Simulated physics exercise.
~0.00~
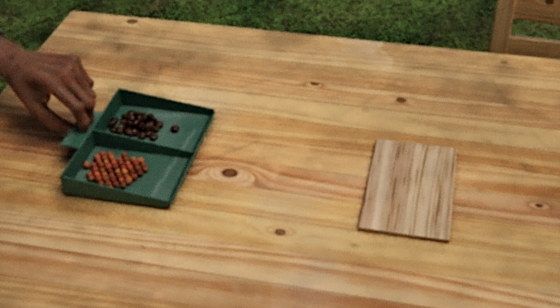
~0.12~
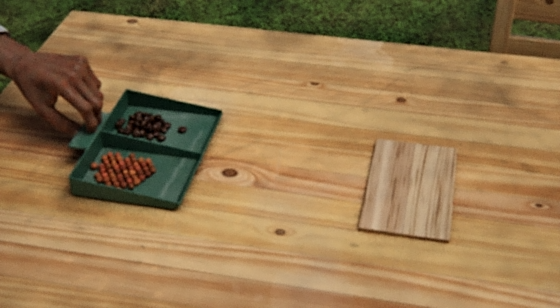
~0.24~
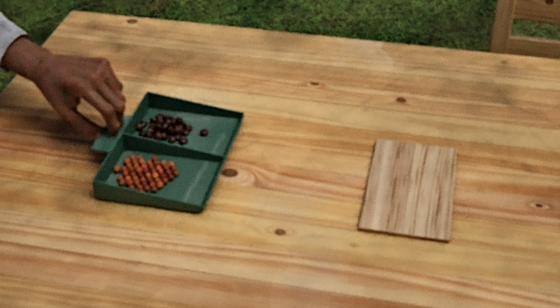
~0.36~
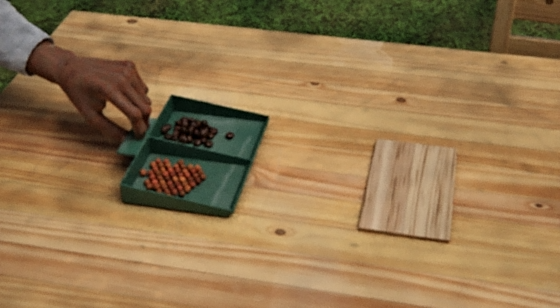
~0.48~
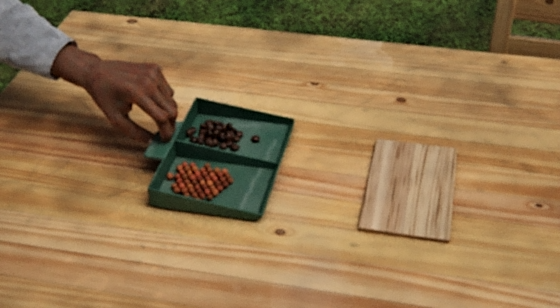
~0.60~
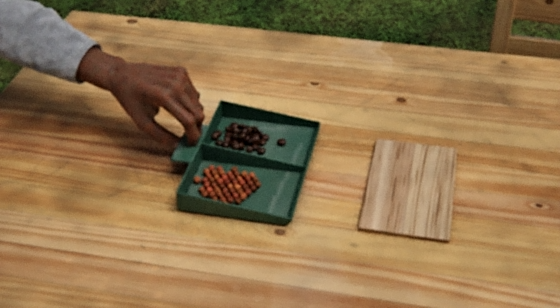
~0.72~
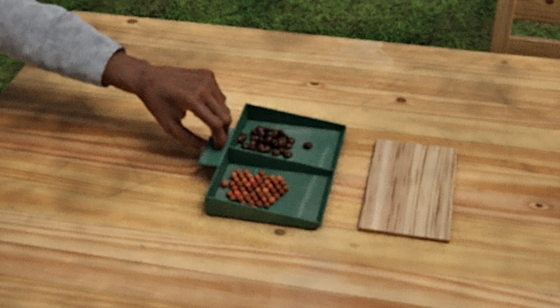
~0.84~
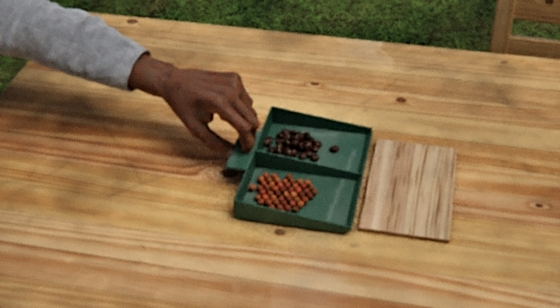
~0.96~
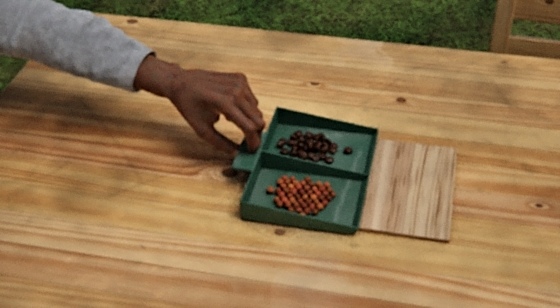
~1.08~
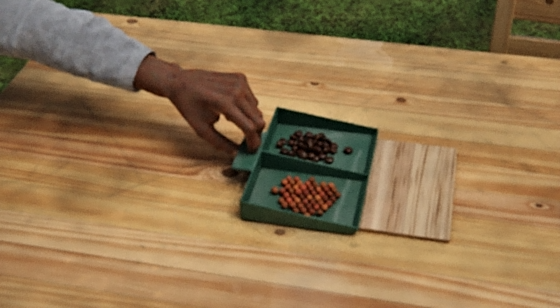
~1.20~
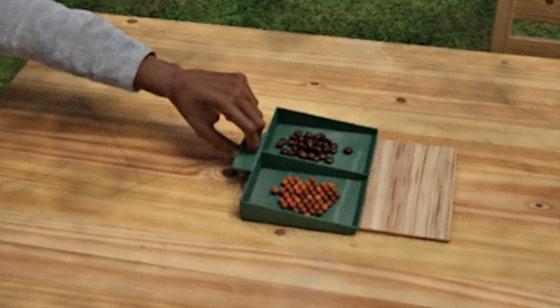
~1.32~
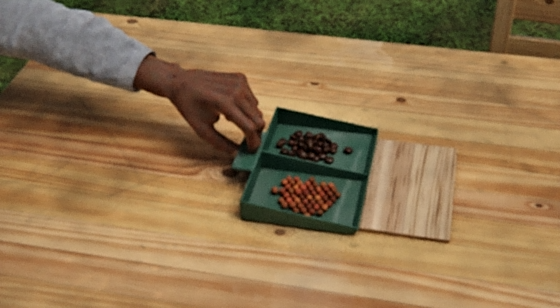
Green two-compartment tray of dark and orange beads sliding right under a hand's push, stopping against a flat wooden board, beads still inside.
